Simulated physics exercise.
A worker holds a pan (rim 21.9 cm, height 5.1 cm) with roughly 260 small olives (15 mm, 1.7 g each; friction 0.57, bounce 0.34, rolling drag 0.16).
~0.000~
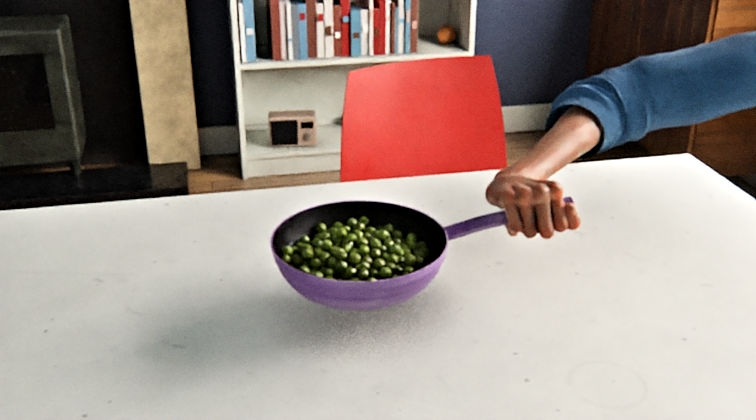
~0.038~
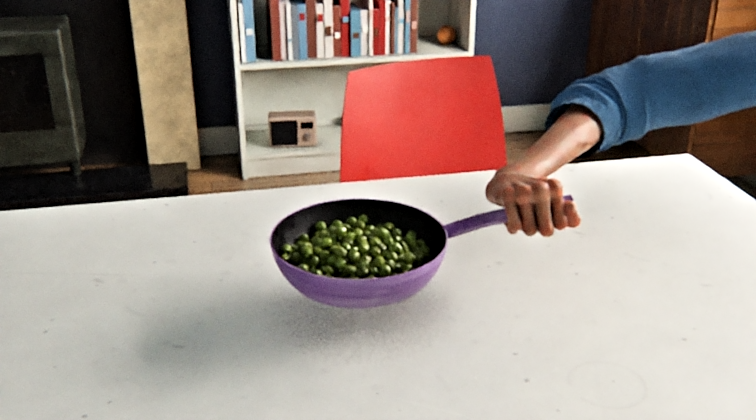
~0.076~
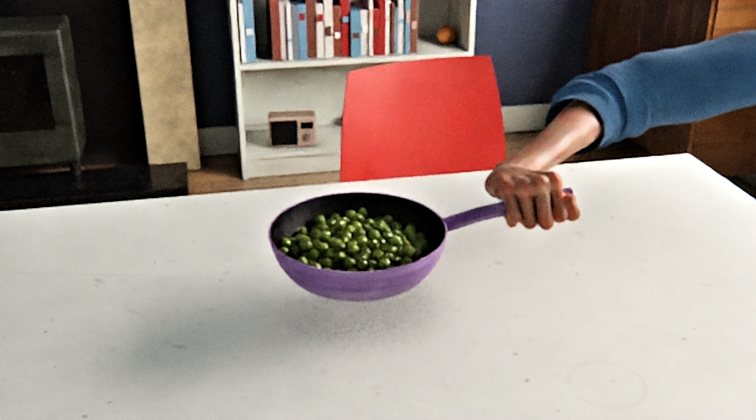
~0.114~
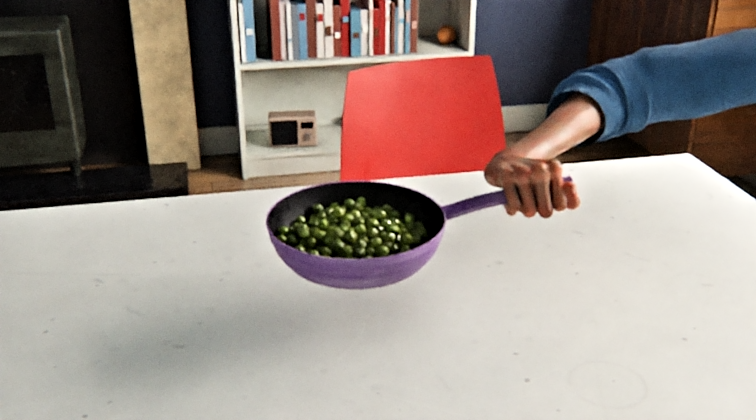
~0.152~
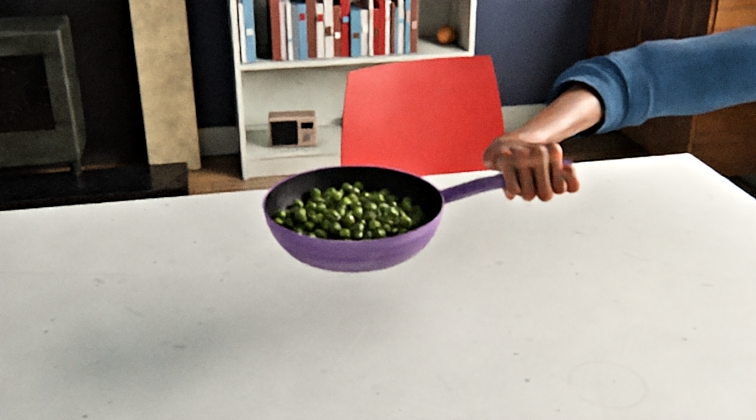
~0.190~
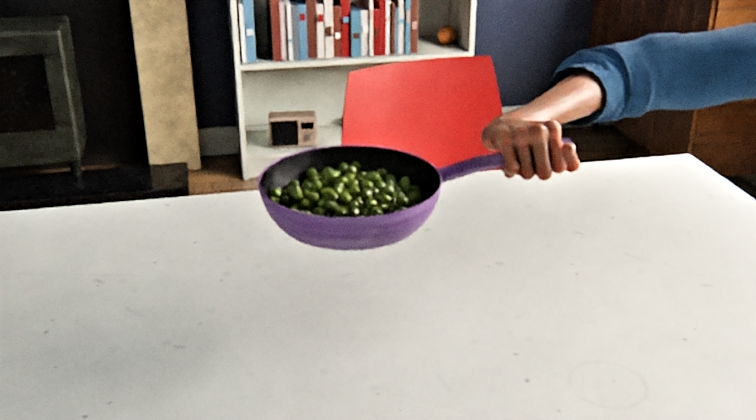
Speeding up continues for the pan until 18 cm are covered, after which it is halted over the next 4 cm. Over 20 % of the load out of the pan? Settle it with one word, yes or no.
One word: No.
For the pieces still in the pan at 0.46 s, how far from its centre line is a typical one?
Pretty close to 6.0 cm, I think.
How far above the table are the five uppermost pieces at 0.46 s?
Around 34 cm above the table.
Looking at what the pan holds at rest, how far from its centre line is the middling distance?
Estimate: Close to 6.5 cm.
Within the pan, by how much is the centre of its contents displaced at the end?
2.0 cm, roughly.
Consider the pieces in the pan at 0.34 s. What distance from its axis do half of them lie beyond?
Reading: Near 6.0 cm.
After 0.34 s, pan 100 %; middle of the pieces not yet landed near (329, 80).
After 0.46 s, pan 100 %; middle of the pieces not yet landed near (312, 70).
After 0.58 s, pan 100 %; middle of the pieces not yet landed near (313, 96).
After 0.69 s, pan 100 %; middle of the pieces not yet landed near (315, 96).
In the end, at 1.0 s, pan 100 %.
